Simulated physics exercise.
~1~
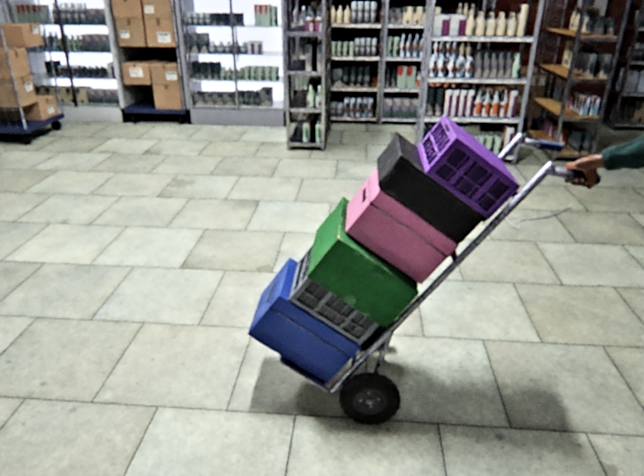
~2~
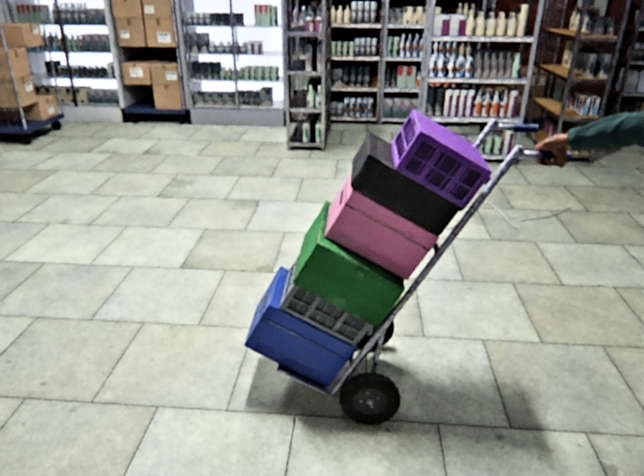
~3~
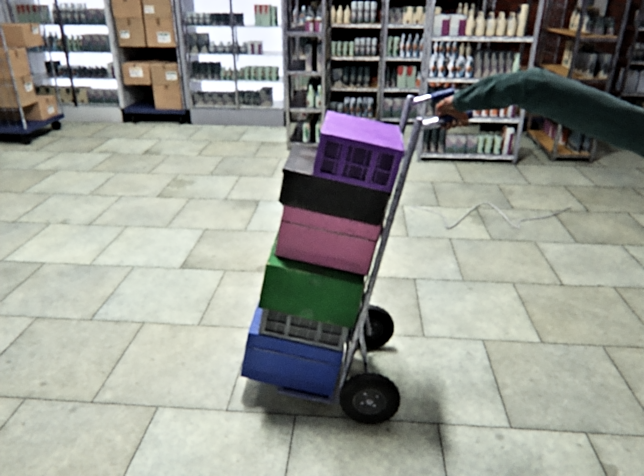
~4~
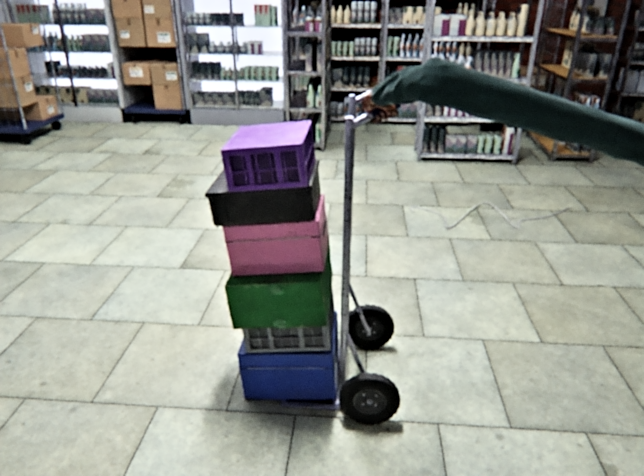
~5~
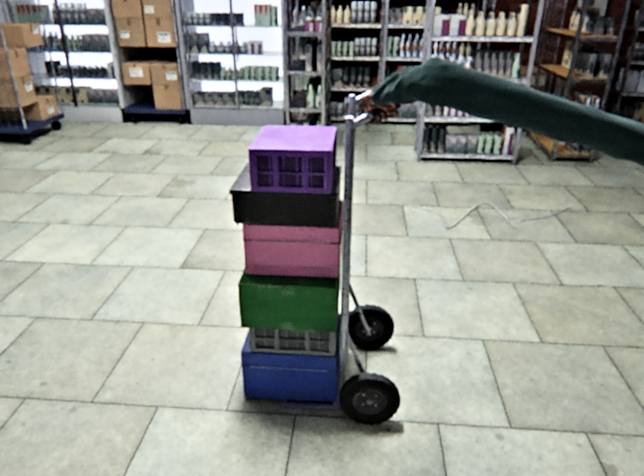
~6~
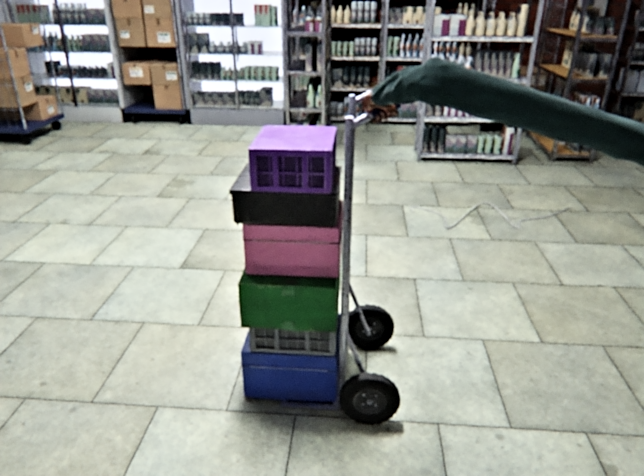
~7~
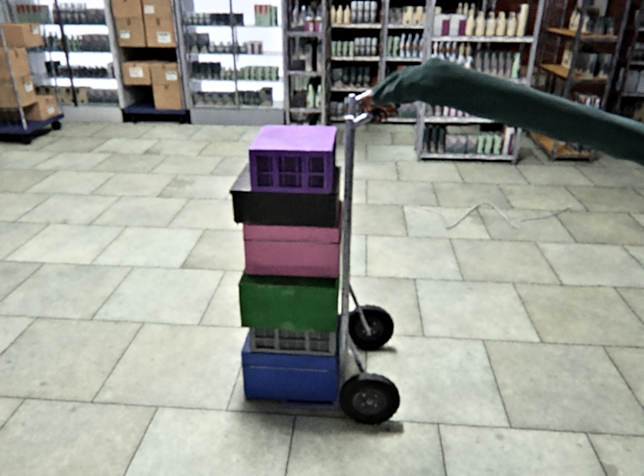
In a shop aisle with a pale tiled floor and shelves of bottles behind, a hand at the right holds a tilted sack truck loaded with a blue toolbox, a grey crate, a green box, a pink toolbox, a black tote and a purple crate. The hand pushes the handle up and to the left, and the truck swings toward upright. As it reaches upright, the stack tips a little to the left, away from the frame. The boxes then settle back to the right. The stack ends standing still, slightly uneven, with nothing fallen and the hand still on the handle.
